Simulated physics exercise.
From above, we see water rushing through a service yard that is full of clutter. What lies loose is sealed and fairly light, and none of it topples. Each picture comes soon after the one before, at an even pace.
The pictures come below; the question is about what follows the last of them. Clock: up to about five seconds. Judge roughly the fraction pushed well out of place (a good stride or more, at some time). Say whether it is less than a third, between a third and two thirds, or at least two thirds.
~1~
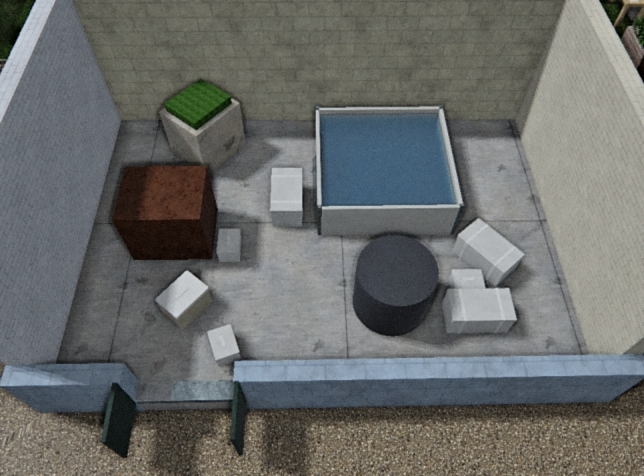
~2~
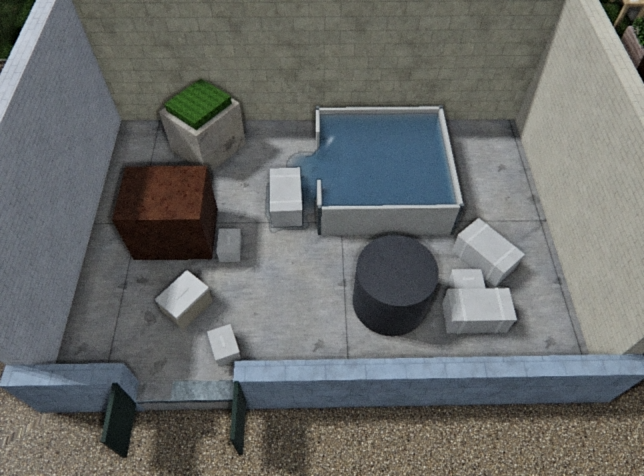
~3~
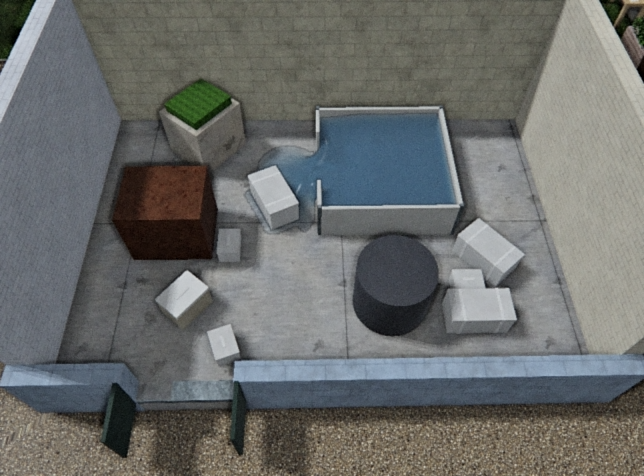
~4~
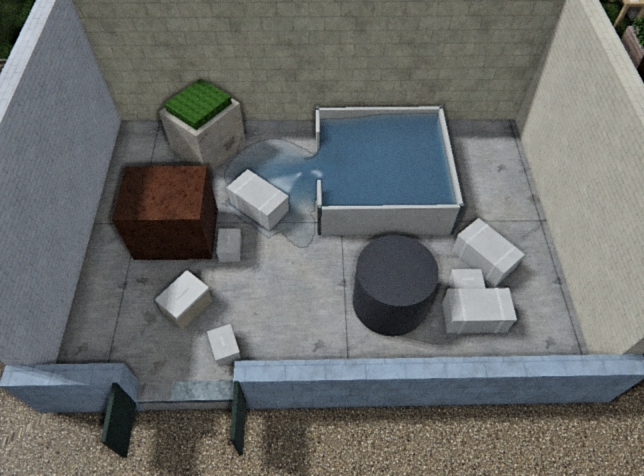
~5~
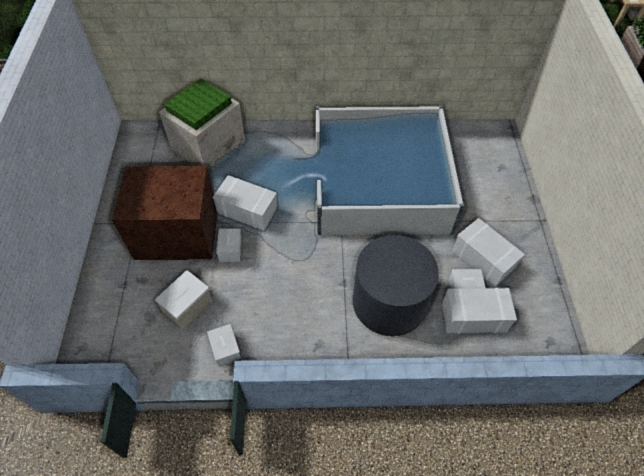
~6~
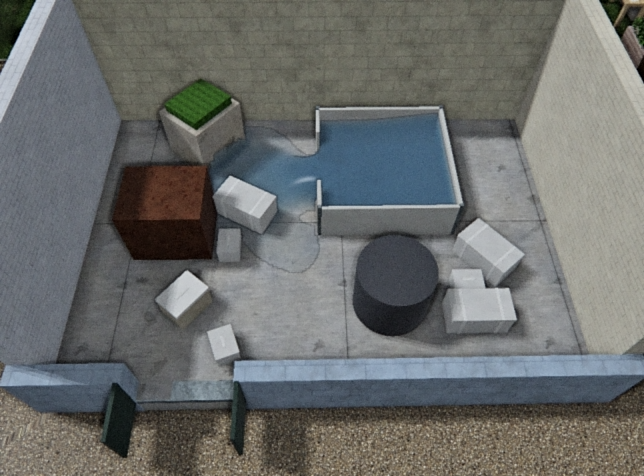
Looks to me like between one and two in three get shifted a long way.
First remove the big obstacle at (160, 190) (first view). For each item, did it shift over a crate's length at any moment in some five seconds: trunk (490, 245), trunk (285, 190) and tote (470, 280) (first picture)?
First object never went far; second object was driven off; third object never went far.
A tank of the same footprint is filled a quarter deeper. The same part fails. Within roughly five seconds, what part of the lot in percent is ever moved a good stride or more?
I'd say somewhere about 60 percent.
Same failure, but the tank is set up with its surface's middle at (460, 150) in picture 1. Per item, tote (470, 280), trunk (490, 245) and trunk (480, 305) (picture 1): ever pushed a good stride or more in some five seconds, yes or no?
Not far, Not far, Not far.
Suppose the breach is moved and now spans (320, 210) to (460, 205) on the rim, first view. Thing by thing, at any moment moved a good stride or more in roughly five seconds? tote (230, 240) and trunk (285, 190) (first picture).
Well, going one by one, it's distance not reached for the first and distance not reached for the second.
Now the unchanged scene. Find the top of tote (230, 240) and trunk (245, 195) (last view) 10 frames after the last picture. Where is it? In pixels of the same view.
Close to (246, 304) and (274, 267).
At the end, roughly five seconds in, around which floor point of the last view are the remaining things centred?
That works out to about (354, 317) on the floor.
A moment on, 1 of 7 are well off their spots; 1 afloat.
Next, 2 of 7 are well off their spots; 0 afloat.
Later, 3 of 7 are well off their spots; 1 afloat.
In the end, 3 of 7 are well off their spots, and 3 have been at some point; 1 afloat.
